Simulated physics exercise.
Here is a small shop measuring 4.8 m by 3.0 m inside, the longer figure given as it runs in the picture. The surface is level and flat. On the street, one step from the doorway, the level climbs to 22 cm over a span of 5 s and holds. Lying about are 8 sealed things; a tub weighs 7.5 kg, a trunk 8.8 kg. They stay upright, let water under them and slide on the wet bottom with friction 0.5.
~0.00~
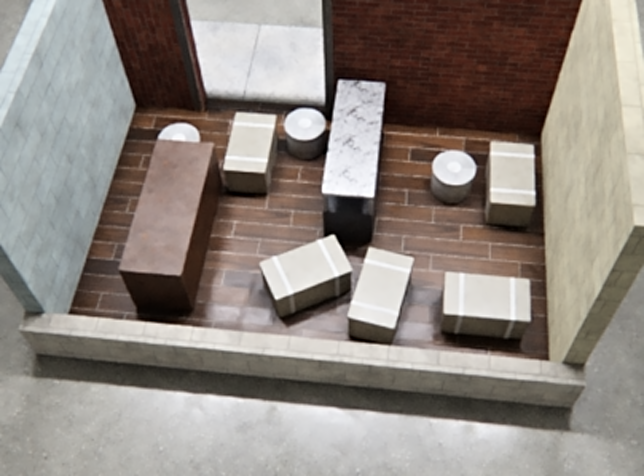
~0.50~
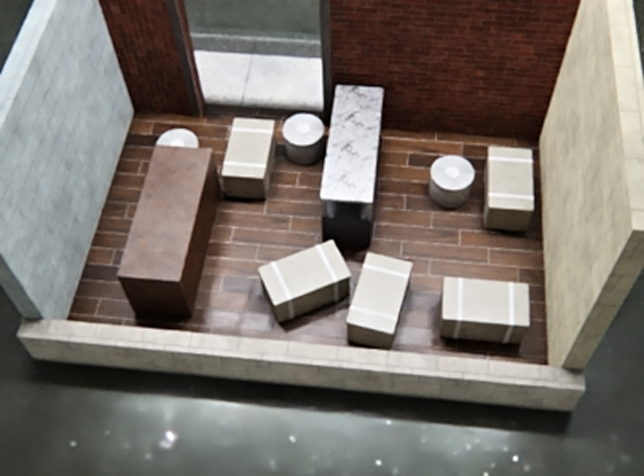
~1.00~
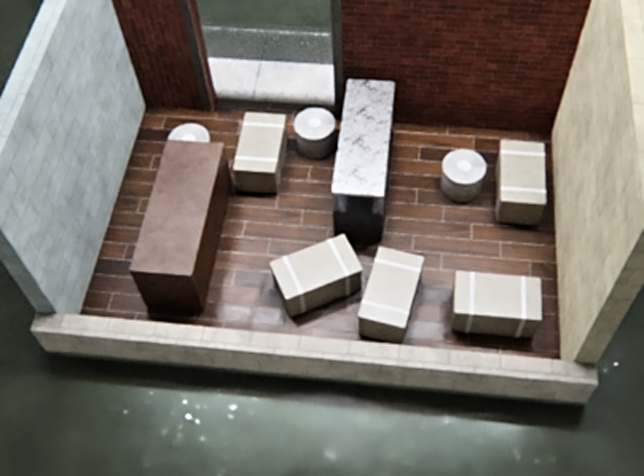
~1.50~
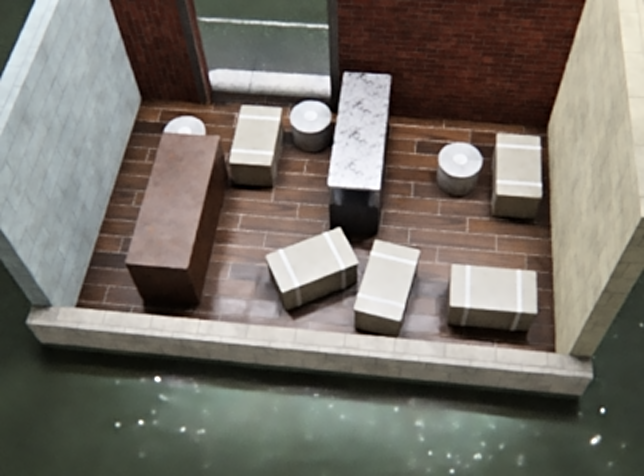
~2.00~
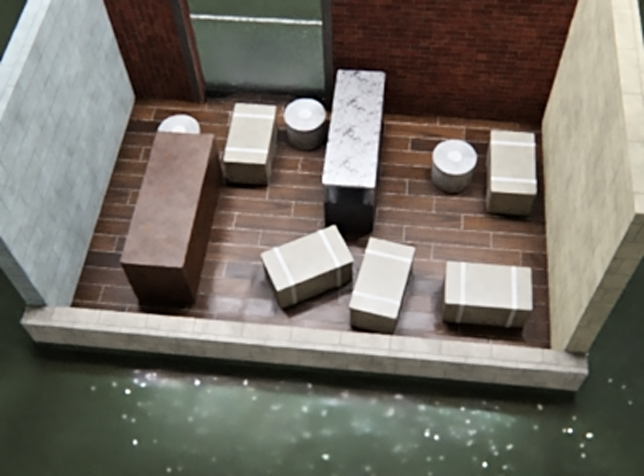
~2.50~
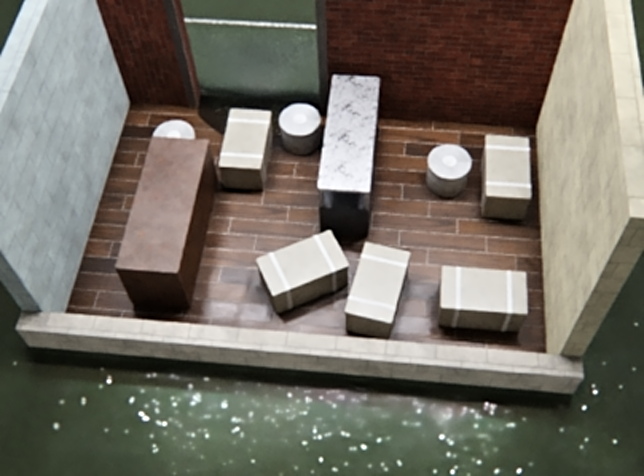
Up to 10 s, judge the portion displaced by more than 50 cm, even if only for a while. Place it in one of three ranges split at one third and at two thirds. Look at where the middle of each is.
Upper band.
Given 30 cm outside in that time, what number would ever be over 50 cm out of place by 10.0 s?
It would come to 8 of them.
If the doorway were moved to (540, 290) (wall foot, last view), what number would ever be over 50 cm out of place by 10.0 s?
Then it comes to 4 of them.
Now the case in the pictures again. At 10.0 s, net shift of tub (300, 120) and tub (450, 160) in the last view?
In turn: 200 cm, 0 cm.
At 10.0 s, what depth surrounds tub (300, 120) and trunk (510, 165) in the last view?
Close to 5 and 5 centimetres.
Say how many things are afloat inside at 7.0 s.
Total: 4.
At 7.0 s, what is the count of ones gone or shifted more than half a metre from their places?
4.
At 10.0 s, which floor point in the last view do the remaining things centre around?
I'd put it around (417, 221).
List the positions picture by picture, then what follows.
In the first picture, a tub at (179, 139) rests on the ground; a trunk at (512, 173), on the bottom; 0.0 m2 under water; 0 of 8 have shifted.
In the second picture, a tub at (177, 145), on the bottom; a trunk at (511, 178), on the bottom; 0.0 m2 under water; 0 of 8 have shifted.
In the third picture, a tub at (189, 140), on the bottom; a trunk at (523, 171) rests on the ground; water covers 0.0 m2; 0 of 8 have shifted.
In the fourth picture, a tub at (185, 132), on the bottom; a trunk at (519, 165), on the bottom; water covers 0.0 m2; 0 of 8 have shifted.
In the fifth picture, a tub at (179, 131) rests on the ground; a trunk at (513, 162), on the bottom; water covers 0.0 m2; 0 of 8 have shifted.
In the sixth picture, a tub at (174, 136) rests on the ground; a trunk at (508, 166) rests on the ground; 0.4 m2 under water; 0 of 8 have shifted.
After 3.5 s 0 of 8 are over 50 cm from their spots; 0 afloat.
After 4.5 s 1 of 8 are over 50 cm from their spots; 0 afloat.
After 7.0 s 4 of 8 are over 50 cm from their spots; 4 afloat.
After 10.0 s 5 of 8 are over 50 cm from their spots, and 6 have been at some point; 7 afloat.
